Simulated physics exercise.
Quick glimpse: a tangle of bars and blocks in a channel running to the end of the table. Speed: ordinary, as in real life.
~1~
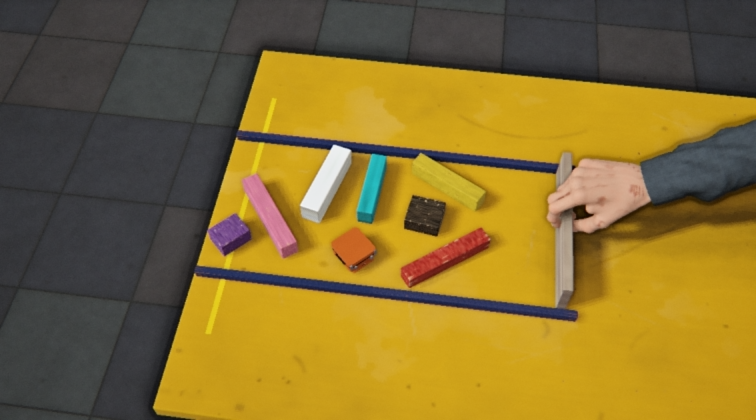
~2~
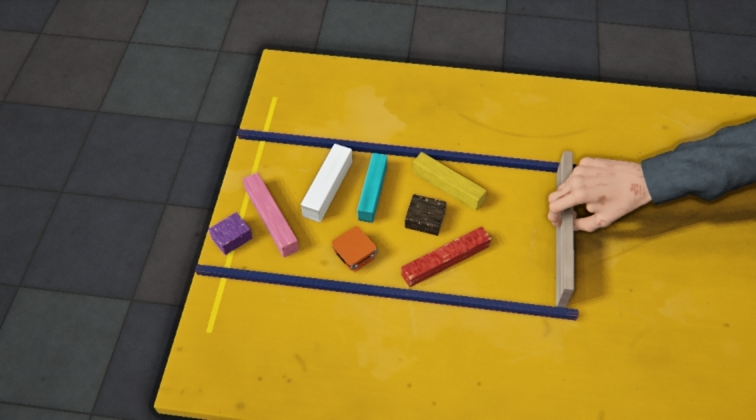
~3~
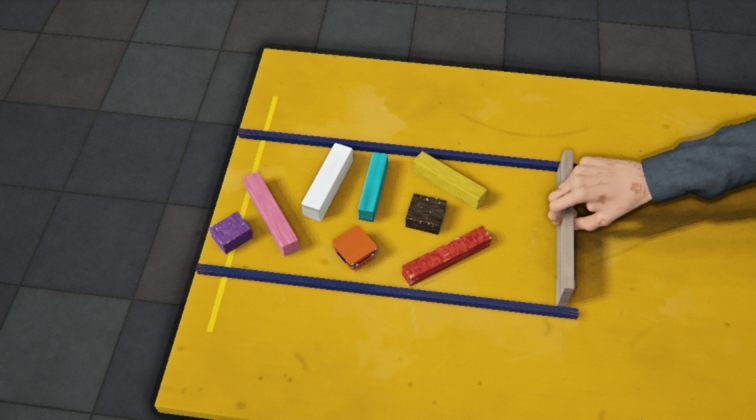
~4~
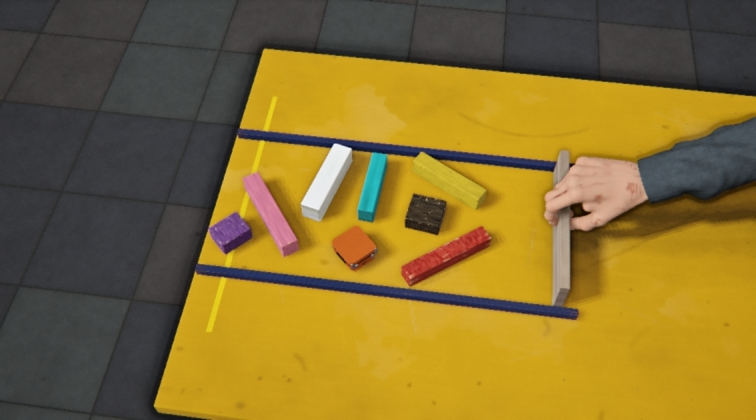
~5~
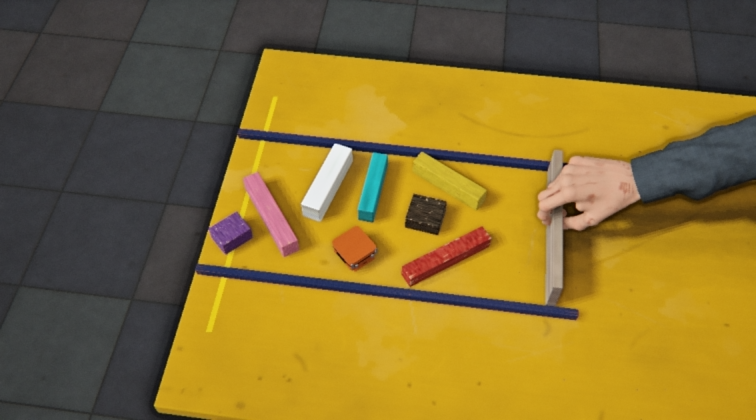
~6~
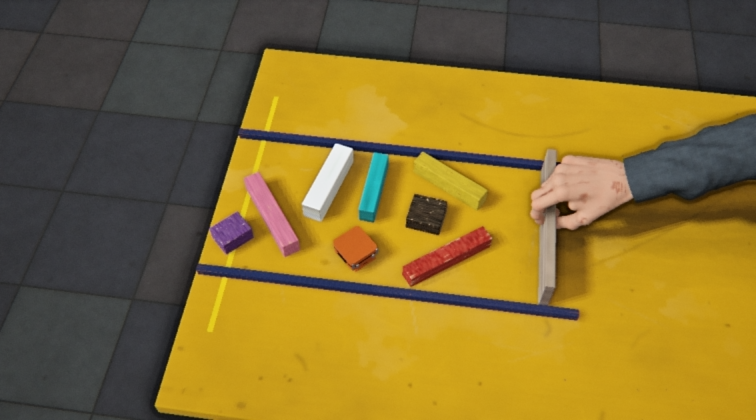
To begin with, a hand at the right holds a grey board upright across a channel between two dark blue rails on a yellow table, with scattered colourful bars and blocks lying inside. The hand then slides the board slightly to the left, while the bars and blocks stay still, untouched by it.
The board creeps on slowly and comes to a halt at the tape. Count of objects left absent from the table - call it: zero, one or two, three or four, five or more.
My call is five or more.
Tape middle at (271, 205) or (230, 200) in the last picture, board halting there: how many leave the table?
Per try: 5; 8.
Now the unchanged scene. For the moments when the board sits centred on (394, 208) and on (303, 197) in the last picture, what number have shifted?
At the first point the count is 6, at the second it's 8.
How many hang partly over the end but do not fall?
Number: 3.
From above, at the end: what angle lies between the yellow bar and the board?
Close to 35°.
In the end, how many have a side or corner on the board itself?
Contact count: 3.
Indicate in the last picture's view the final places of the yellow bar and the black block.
Roughly at (232, 147) and at (226, 186), in that order.
Soon after, none off yet; purple block at rest near (232, 233); pink bar at rest near (272, 213); white stick at rest near (329, 182).
Then, none off yet; purple block at rest near (232, 233); pink bar moving near (262, 216); white stick moved a little near (296, 179).
Further on, one off so far; purple block falling near (204, 356); pink bar tipped well over near (192, 223); white stick moved about its own width near (223, 171).
At rest, the number that fall off is five or more; fallen, turquoise stick, orange case, white stick, pink bar and purple block.
